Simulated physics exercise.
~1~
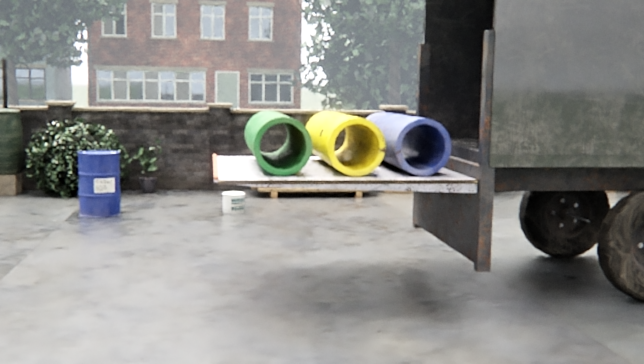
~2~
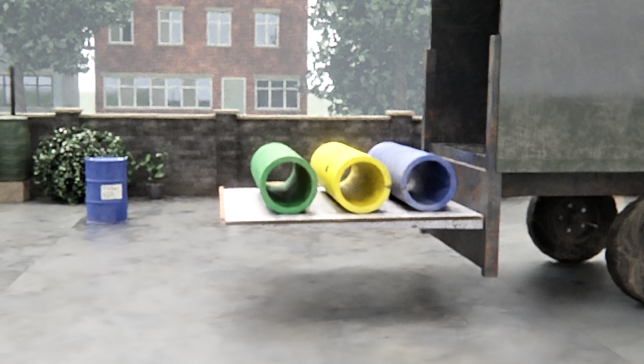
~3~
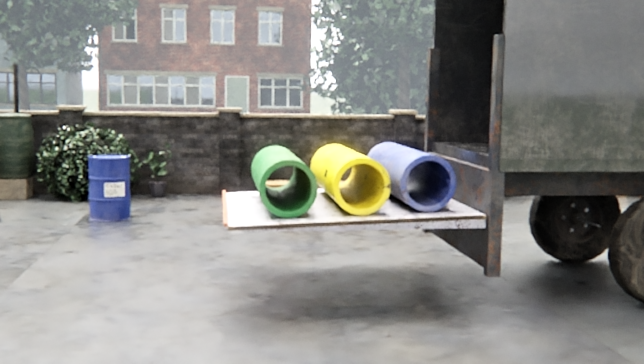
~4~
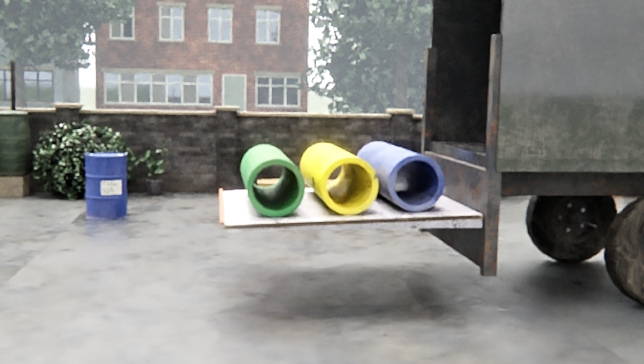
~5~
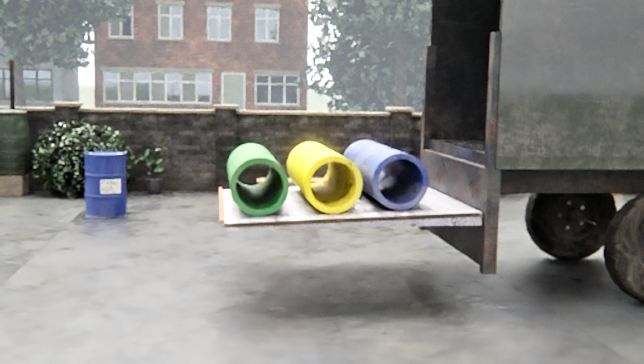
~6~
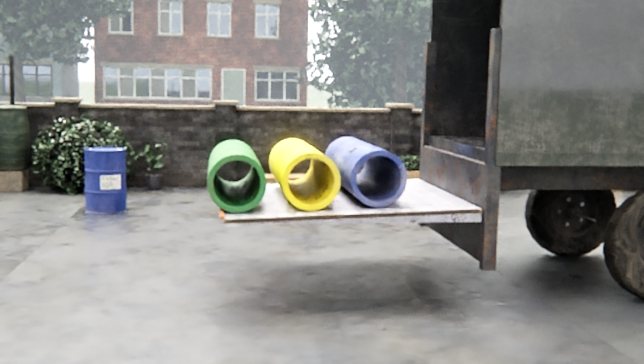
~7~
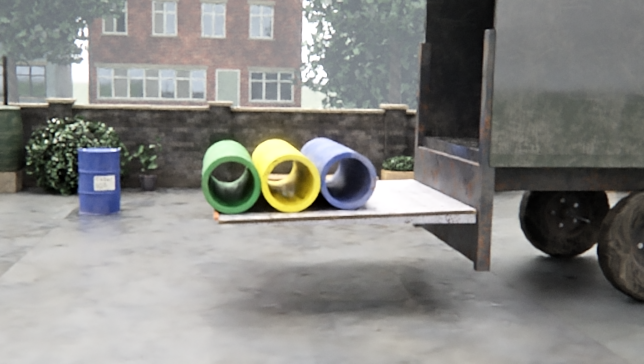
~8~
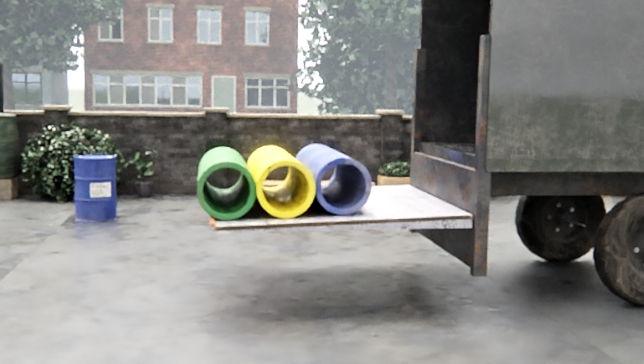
Three thick pipes, green, yellow and blue, sat side by side on the lowered plate behind a lorry as it sank and tipped, then rolled left together until the green one stopped at the outer edge and the others bunched against it, all staying on.
